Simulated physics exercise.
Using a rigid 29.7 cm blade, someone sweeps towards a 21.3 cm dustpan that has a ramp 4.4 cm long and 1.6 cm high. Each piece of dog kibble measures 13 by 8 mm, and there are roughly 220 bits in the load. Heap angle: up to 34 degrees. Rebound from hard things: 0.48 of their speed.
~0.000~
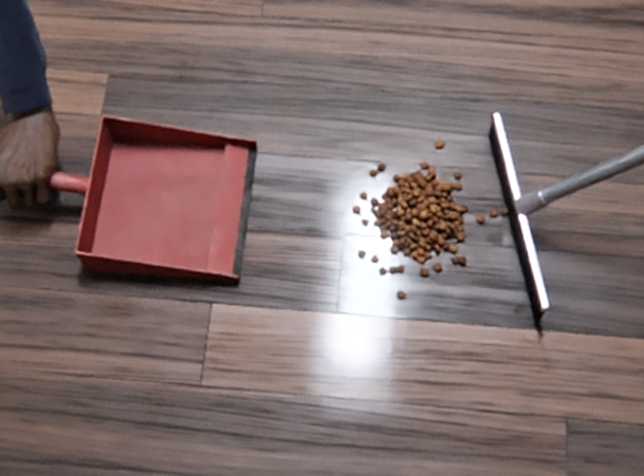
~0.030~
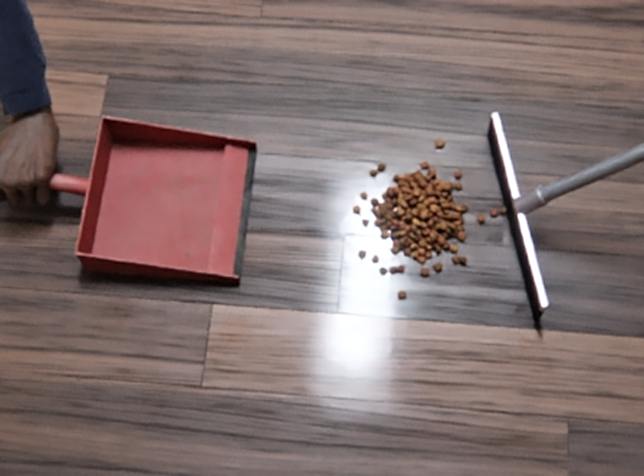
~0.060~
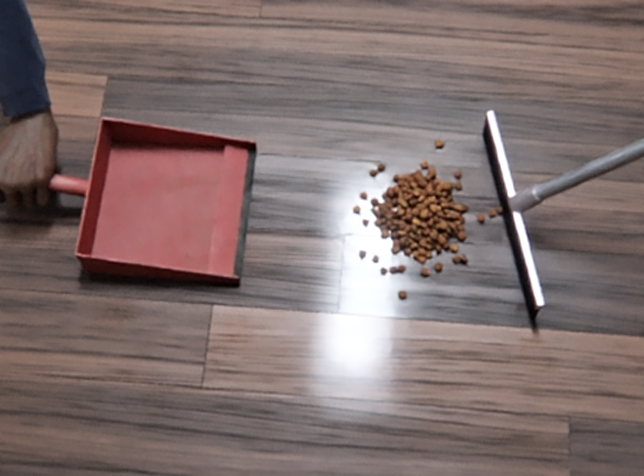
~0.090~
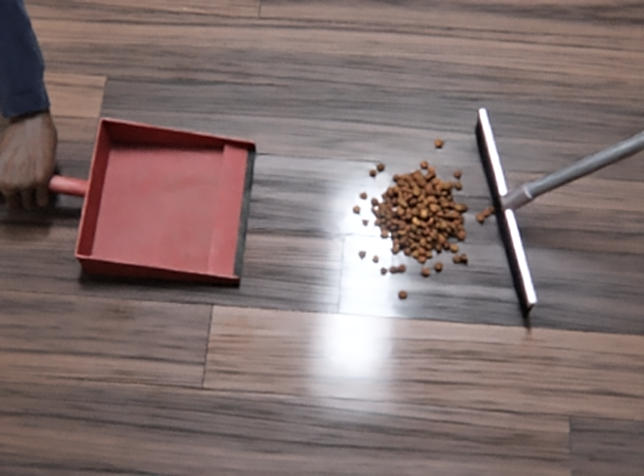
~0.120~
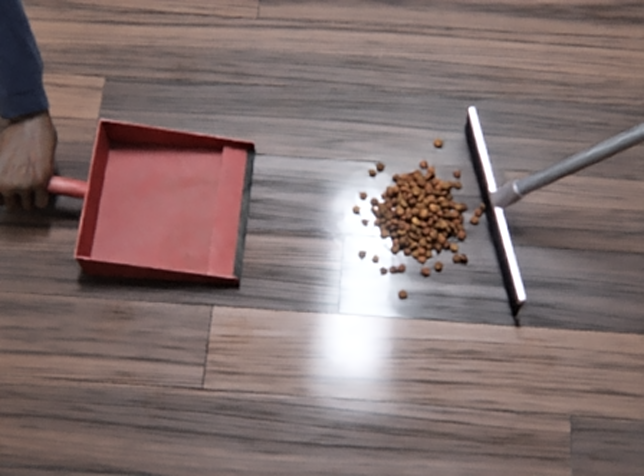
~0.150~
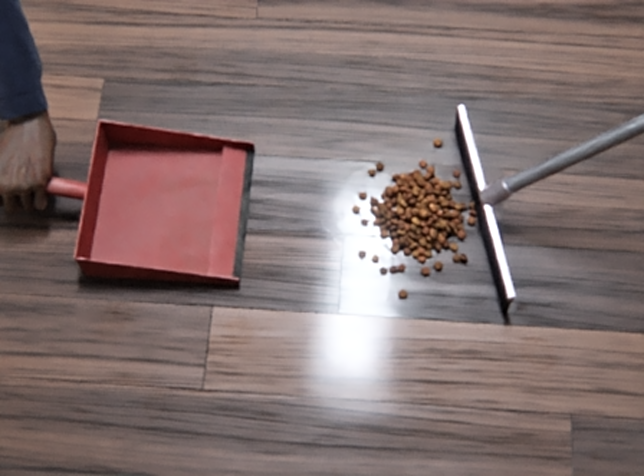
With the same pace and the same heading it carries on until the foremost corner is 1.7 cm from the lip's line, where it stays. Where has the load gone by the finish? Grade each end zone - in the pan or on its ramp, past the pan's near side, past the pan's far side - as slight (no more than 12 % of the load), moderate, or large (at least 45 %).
Pan - slight. Near side - slight. Far side - slight.
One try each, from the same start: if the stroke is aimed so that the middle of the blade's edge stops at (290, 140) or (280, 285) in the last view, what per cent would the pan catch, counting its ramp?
Some 0 in a hundred and 20 in a hundred.
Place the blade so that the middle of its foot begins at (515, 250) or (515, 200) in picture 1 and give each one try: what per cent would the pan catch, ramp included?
10 and 0 per cent, roughly.
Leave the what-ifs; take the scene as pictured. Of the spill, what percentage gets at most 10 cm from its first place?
About 0 percent.
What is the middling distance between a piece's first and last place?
That distance is close to 22 cm.
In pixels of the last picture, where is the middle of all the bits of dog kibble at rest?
After settling, the middle sits near (270, 205).
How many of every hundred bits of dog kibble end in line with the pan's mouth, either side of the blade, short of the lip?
Around 85 in a hundred.
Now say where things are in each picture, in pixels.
The first frame shows blade from (544, 308) to (496, 120), moved 0.0 cm, 0 of the pieces shifted so far; middle of the pieces at (419, 217); pan at (161, 207).
The second frame shows blade from (543, 307) to (494, 119), moved 0.2 cm, 0 of the pieces shifted so far; middle of the pieces at (419, 217).
The third frame shows blade from (539, 305) to (489, 118), moved 0.9 cm, 1 of the pieces shifted so far; middle of the pieces at (419, 216).
The fourth frame shows blade from (531, 303) to (481, 116), moved 2.0 cm, 2 of the pieces shifted so far; middle of the pieces at (419, 216).
The fifth frame shows blade from (521, 300) to (471, 114), moved 3.4 cm, 3 of the pieces shifted so far; middle of the pieces at (419, 216).
The sixth frame shows blade from (510, 297) to (460, 112), moved 4.8 cm, 3 of the pieces shifted so far; middle of the pieces at (419, 216); pan at (159, 211). The blade's pace is about 0.48 m/s, heading 7 degrees away from the viewer's side.
After 0.44 s, middle of the blade 20 cm from the lip; 0 % over the lip, far side 5 %, near side 0 %.
After 0.63 s, middle of the blade 11 cm from the lip; 0 % over the lip, far side 5 %, near side 0 %.
After 0.94 s, middle of the blade 5 cm from the lip; 5 % over the lip, far side 10 %, near side 5 %.
By 1.3 s all is still; pan 5 %, near side 5 %, far side 10 %, in front of the lip or behind the blade 85 %.
